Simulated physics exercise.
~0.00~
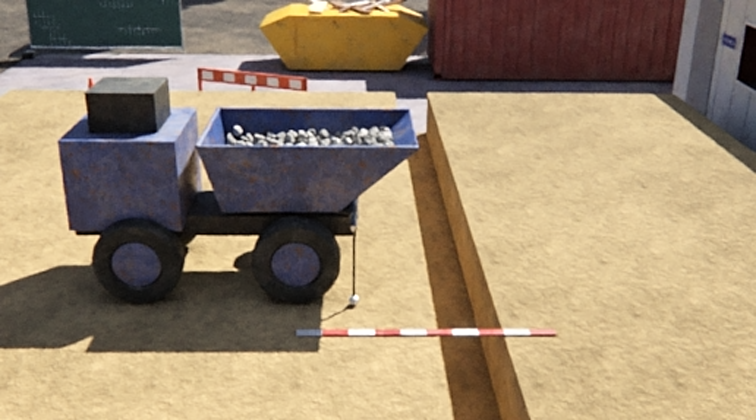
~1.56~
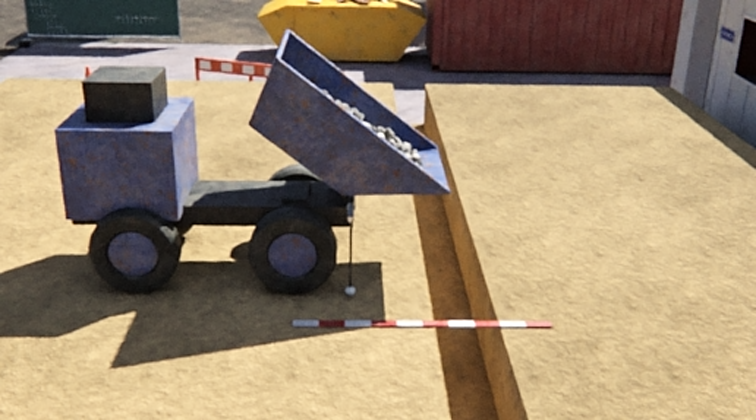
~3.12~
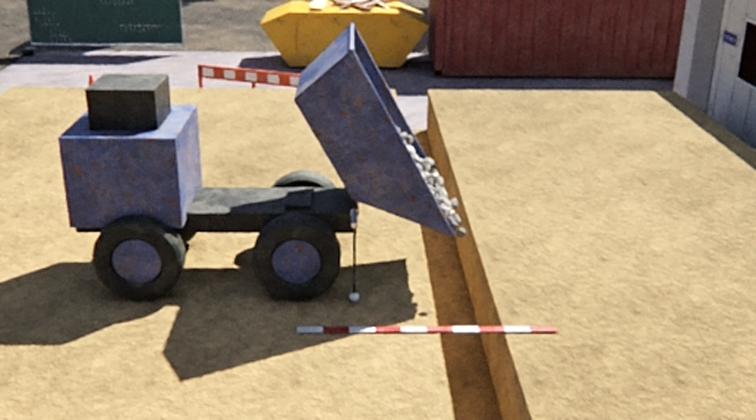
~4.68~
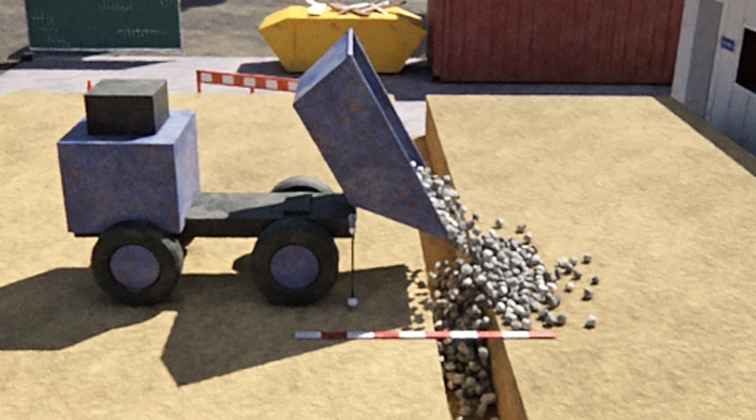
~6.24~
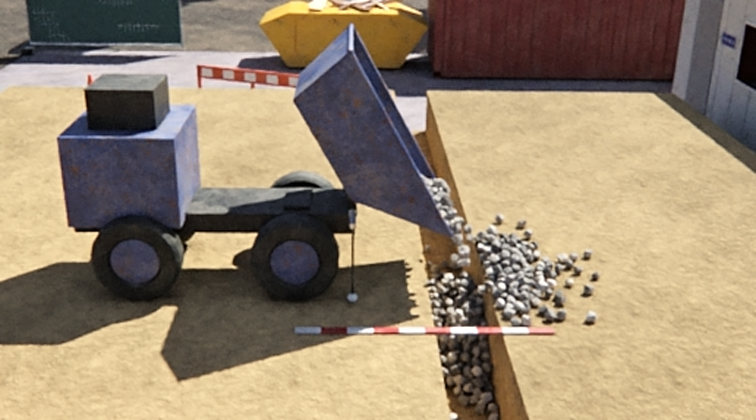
Blue dump truck tipping its skip steeply to the right, spilling grey stones into a trench and beyond, some staying inside.
